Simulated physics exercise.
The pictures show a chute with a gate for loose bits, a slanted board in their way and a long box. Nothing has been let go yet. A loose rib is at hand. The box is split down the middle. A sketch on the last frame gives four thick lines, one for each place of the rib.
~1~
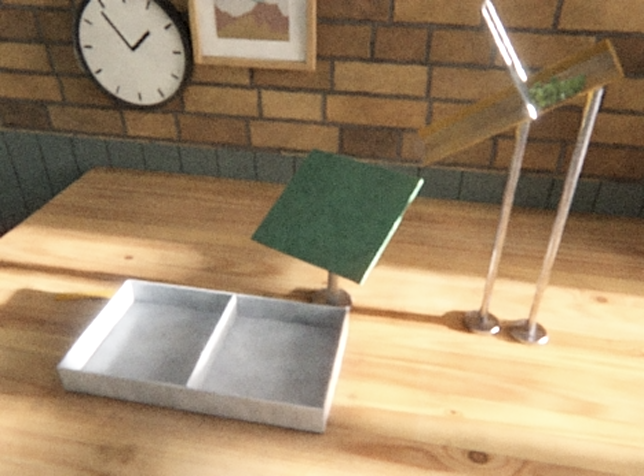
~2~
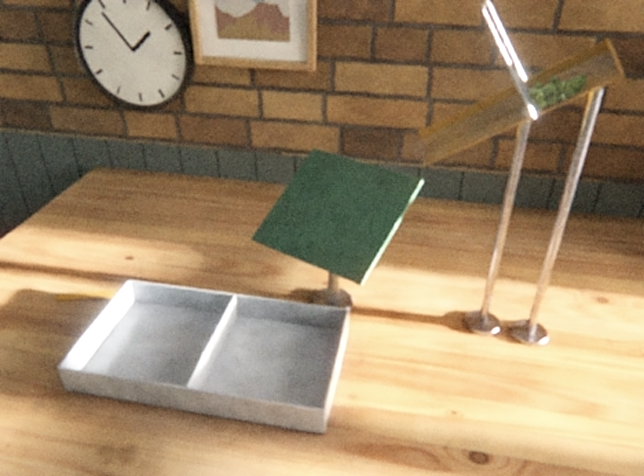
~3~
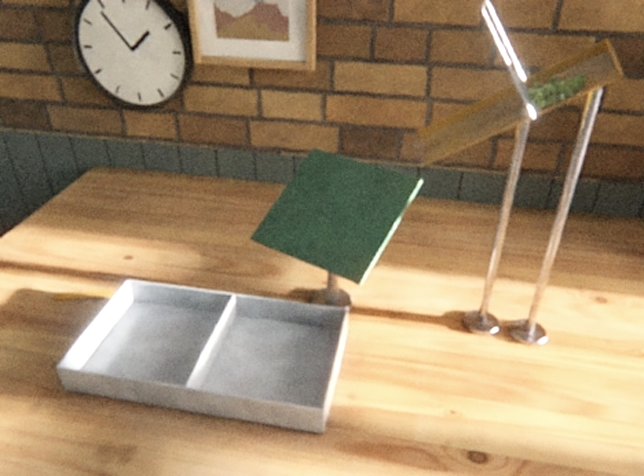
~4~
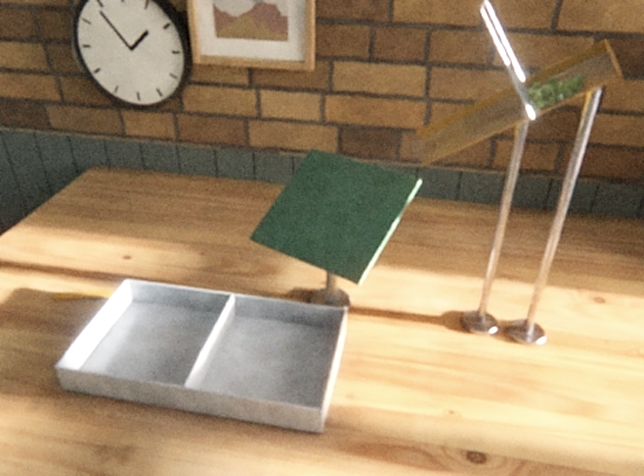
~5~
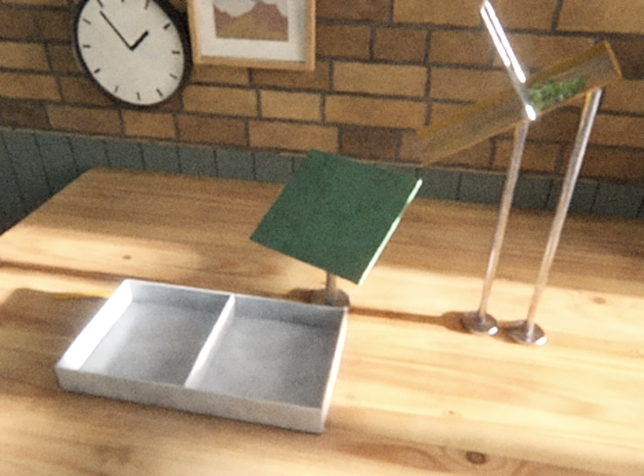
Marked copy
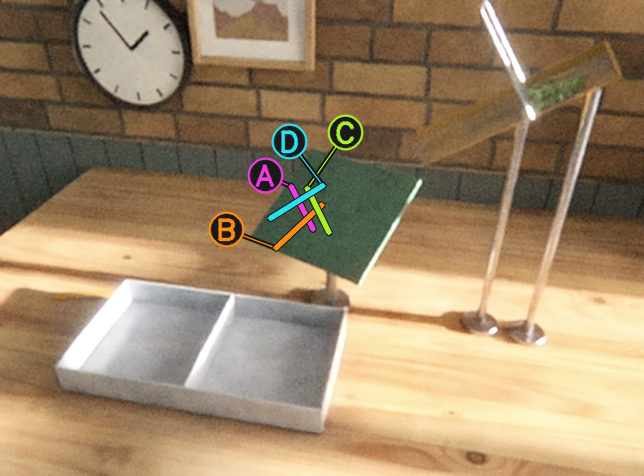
Nothing moves on the sunlit wooden table, seen from slightly above, apart from a barely perceptible shift of the view. A pale grey box split by a middle wall sits at left, a tilted dark green board stands behind it, and a sloping chute holding green bits rests on metal posts at right. Behind them, a round clock and a framed picture stay still on the brick wall.
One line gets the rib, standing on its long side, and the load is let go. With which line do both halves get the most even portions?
D is best.
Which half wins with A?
Right.
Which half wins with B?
More lands on the right.
On the marked copy, line A from (291, 186) to (313, 229); line B from (321, 204) to (275, 247); line C from (307, 188) to (329, 232); line D from (323, 185) to (270, 218).
Choosing A, of what is caught, none in the left half, all in the right.
Choosing B, of what is caught, a small part in the left half, nearly all in the right.
Choosing C, of what is caught, none in the left half, all in the right.
Choosing D, of what is caught, about half in the left half, about half in the right.
